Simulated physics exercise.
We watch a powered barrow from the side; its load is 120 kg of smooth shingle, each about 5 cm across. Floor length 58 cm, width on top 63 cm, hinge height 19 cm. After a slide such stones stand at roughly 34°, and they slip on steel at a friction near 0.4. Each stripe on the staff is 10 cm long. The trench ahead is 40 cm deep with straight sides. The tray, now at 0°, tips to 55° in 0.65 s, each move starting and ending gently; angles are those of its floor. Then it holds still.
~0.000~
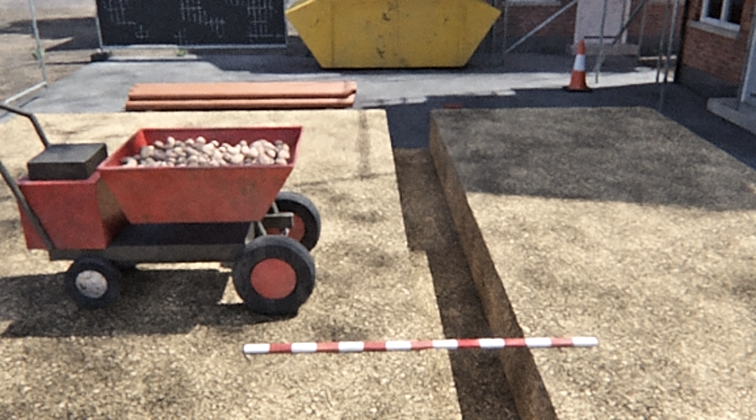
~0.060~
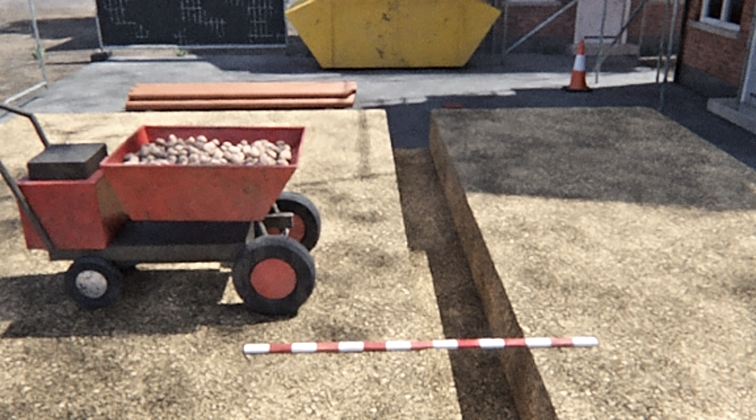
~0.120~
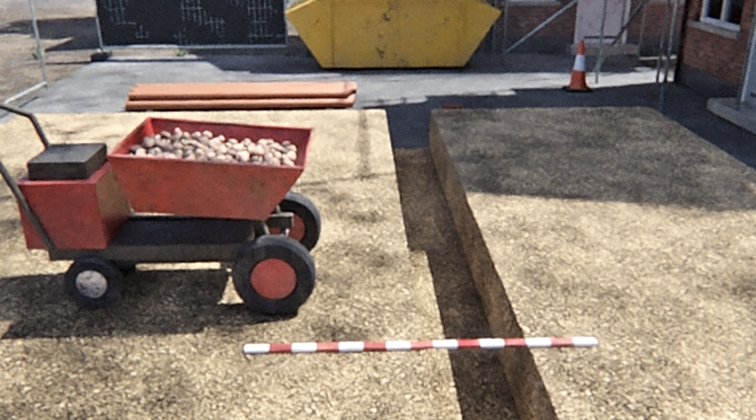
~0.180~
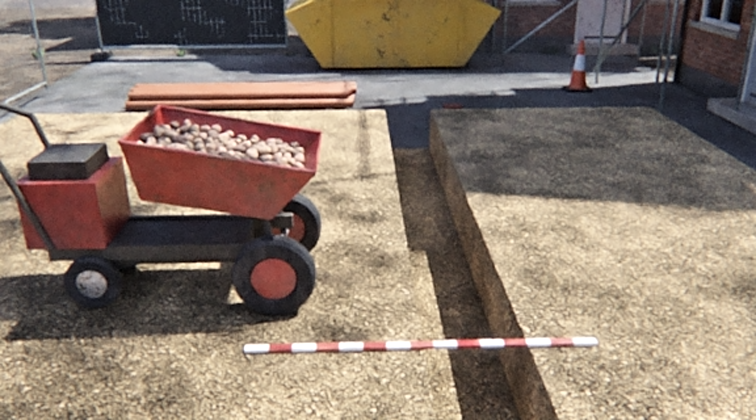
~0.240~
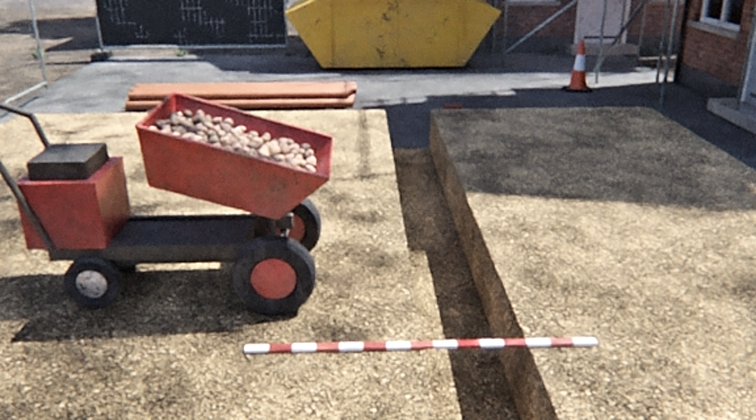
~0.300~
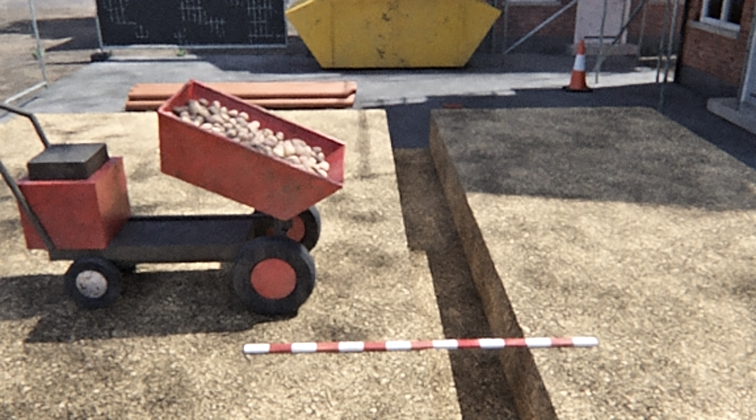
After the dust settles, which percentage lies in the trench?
Close to 52 in a hundred.
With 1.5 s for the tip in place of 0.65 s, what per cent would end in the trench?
It would be near 45 per cent.
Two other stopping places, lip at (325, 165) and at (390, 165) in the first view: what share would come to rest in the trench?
First some 50, then 20 per cent.
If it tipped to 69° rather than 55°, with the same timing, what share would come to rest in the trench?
It would be near 95 per cent.
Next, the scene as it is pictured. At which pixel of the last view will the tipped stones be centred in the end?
Around (461, 338).
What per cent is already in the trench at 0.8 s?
Some 0 per cent.
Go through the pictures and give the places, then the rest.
In the first picture, the tray is at 0°, its lip at (293, 167); the top of the load is at (193, 151).
In the second picture, the tray is at 1°, its lip at (296, 167); the top of the load is at (184, 149); the stones move at 0.3 m/s on average.
In the third picture, lip at (304, 169), floor tilted 5°, highest stones at (170, 143); the stones move at 0.7 m/s on average.
In the fourth picture, lip at (315, 173), floor tilted 10°, highest stones at (172, 131); the stones move at 0.9 m/s on average.
In the fifth picture, lip at (329, 179), floor tilted 17°, highest stones at (181, 120); the stones move at 1.1 m/s on average.
In the sixth picture, lip at (343, 187), floor tilted 24°, highest stones at (194, 109); the stones move at 1.2 m/s on average.
After 0.5 s the floor is at 47°; 100 % in the tray; the foremost stones are at (356, 196).
After 0.8 s the floor is at 55°; 92 % in the tray, 6 % short of the trench, 2 % in the trench; the foremost stones are at (426, 223).
After 1.1 s the floor is at 55°; 54 % in the tray, 7 % short of the trench, 38 % in the trench; the foremost stones are at (512, 323).
After 3.0 s the floor is at 55°; 41 % in the tray, 7 % short of the trench, 52 % in the trench; the foremost stones are at (536, 318).
